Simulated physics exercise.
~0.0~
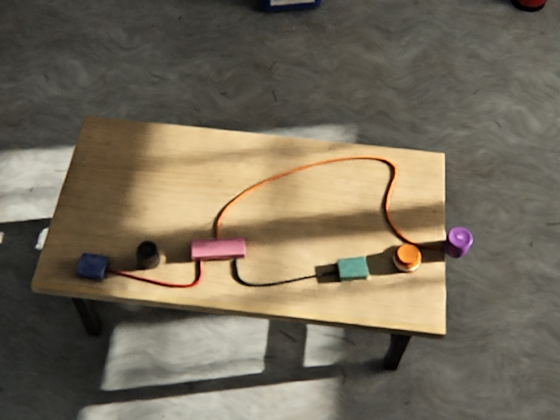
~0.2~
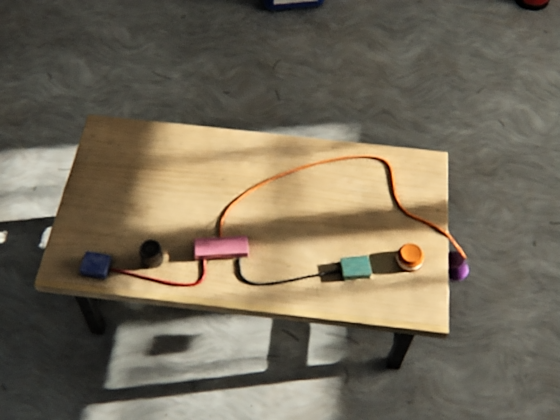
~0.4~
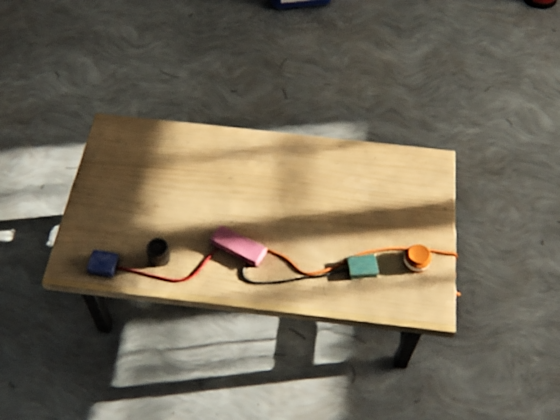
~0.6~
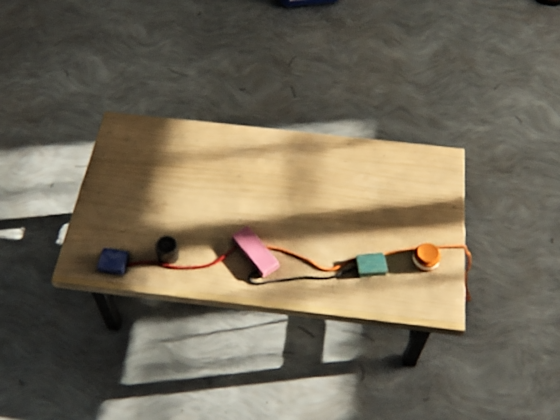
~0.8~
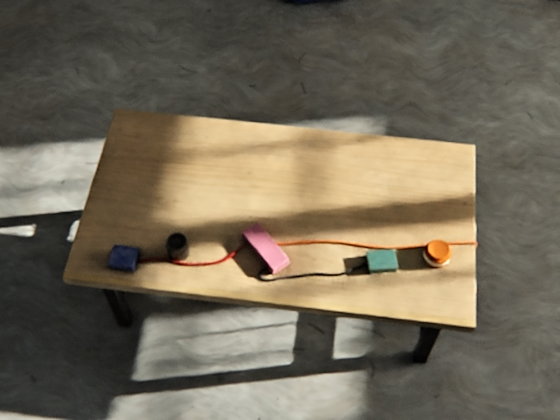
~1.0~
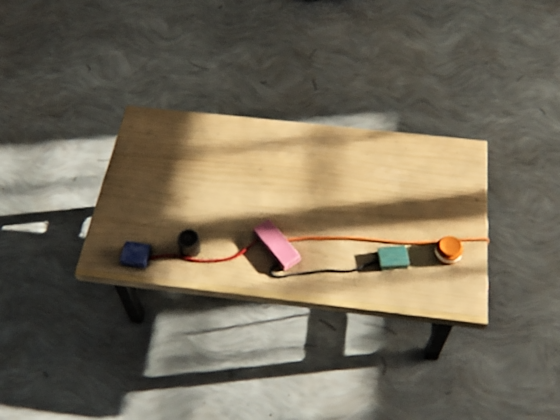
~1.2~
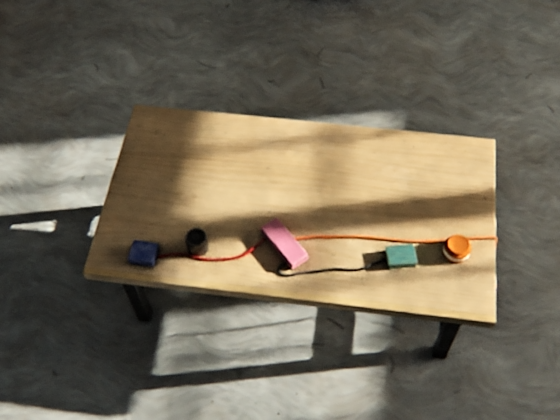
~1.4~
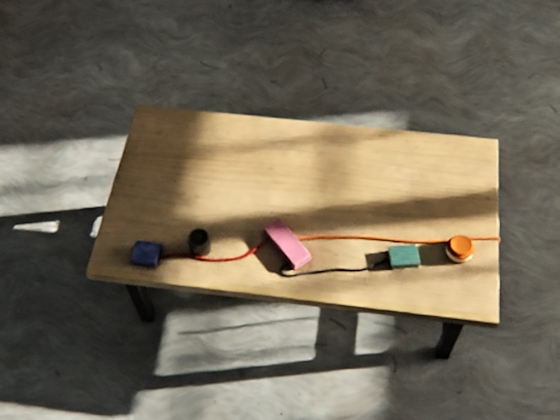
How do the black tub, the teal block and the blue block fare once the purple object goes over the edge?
All three keep their places on the table, while the pink block between them is turned.
